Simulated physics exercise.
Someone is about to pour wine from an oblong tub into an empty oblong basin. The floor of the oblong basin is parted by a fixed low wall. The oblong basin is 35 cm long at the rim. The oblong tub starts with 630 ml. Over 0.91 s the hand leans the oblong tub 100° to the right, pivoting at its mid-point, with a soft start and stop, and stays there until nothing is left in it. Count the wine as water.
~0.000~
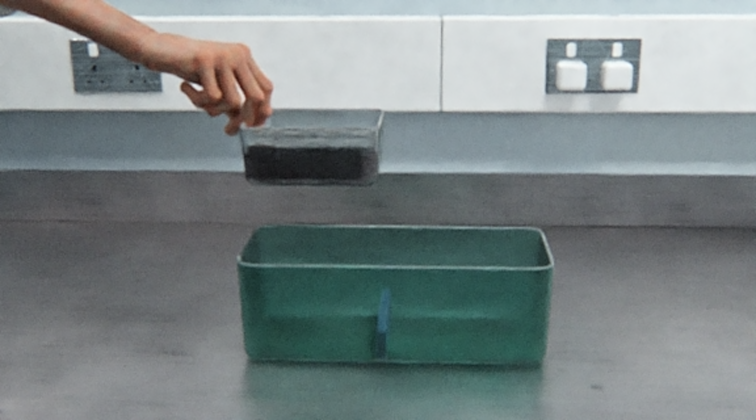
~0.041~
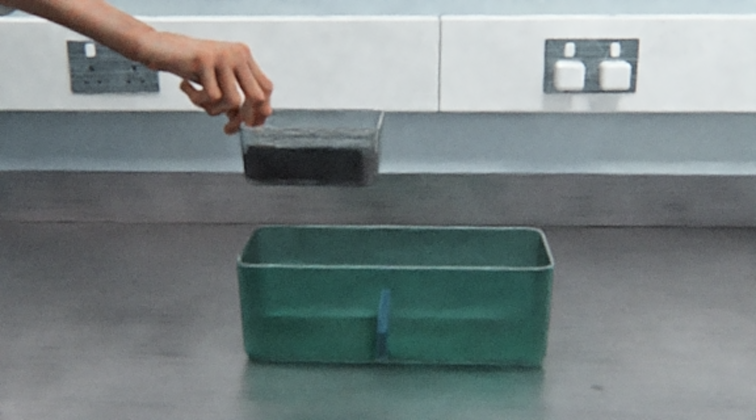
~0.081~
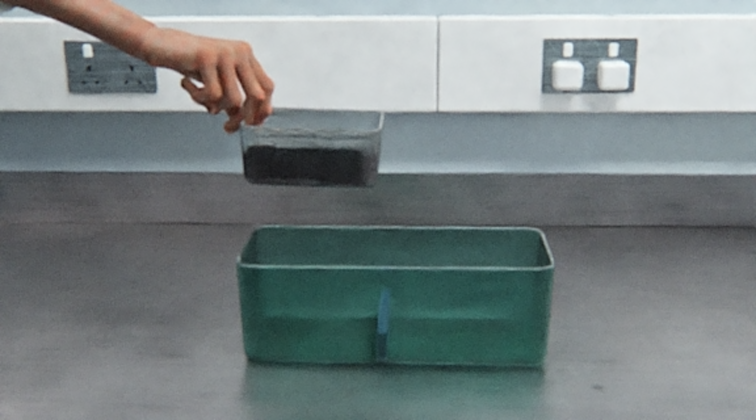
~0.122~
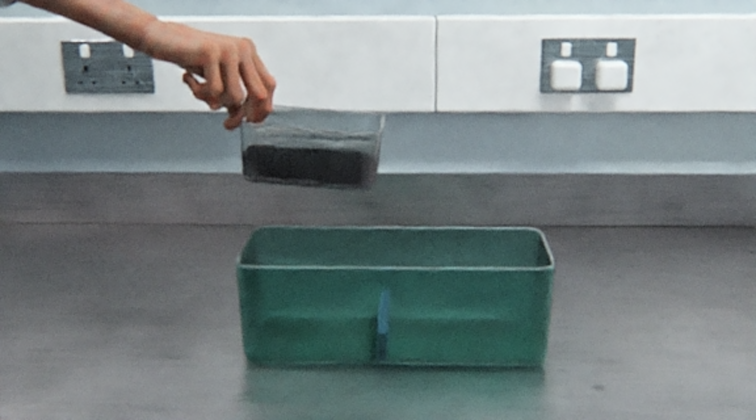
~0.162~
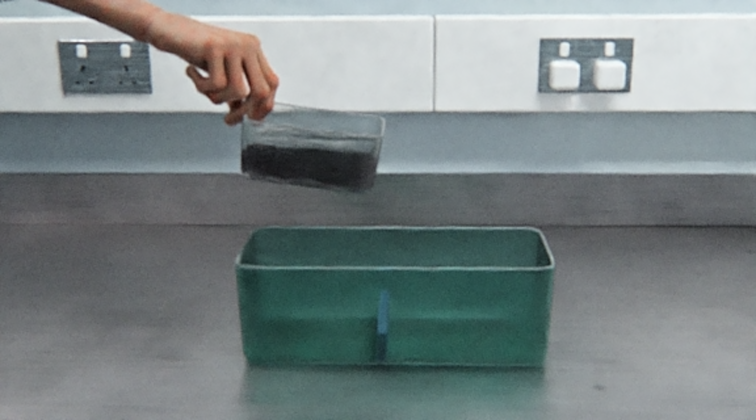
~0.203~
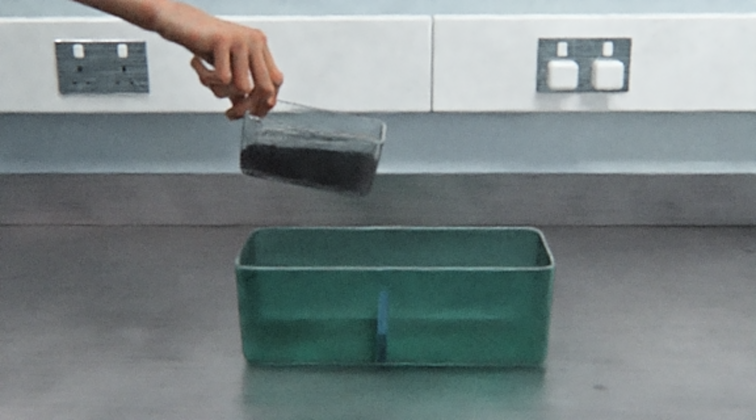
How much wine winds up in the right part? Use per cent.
About 74 per cent.
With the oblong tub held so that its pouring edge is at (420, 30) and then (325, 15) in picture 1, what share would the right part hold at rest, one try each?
First 85, then 55 per cent.
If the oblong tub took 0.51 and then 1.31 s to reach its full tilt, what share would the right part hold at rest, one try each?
In turn about 70 and 80 per cent.
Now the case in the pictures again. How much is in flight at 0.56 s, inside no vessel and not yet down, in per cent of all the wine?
Some 40 per cent.
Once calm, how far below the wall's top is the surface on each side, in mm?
Some 26 mm on the left and 16 mm on the right.
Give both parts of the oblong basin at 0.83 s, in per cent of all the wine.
Near 10 on the left, 72 on the right.
By 0.56 s the tilt is 69° and 45 per cent is still to pour, 0 is left of the wall and 14 right of it.
By 0.83 s the tilt is 98° and 11 per cent is still to pour, 11 is left of the wall and 71 right of it.
By 1.11 s the tilt is 100° and 1 per cent is still to pour, 22 is left of the wall and 74 right of it.
By 1.41 s the tilt is 100° and 0 per cent is still to pour, 25 is left of the wall and 74 right of it.
At rest 25 per cent lies left of the wall, 74 right of it and 2 outside.
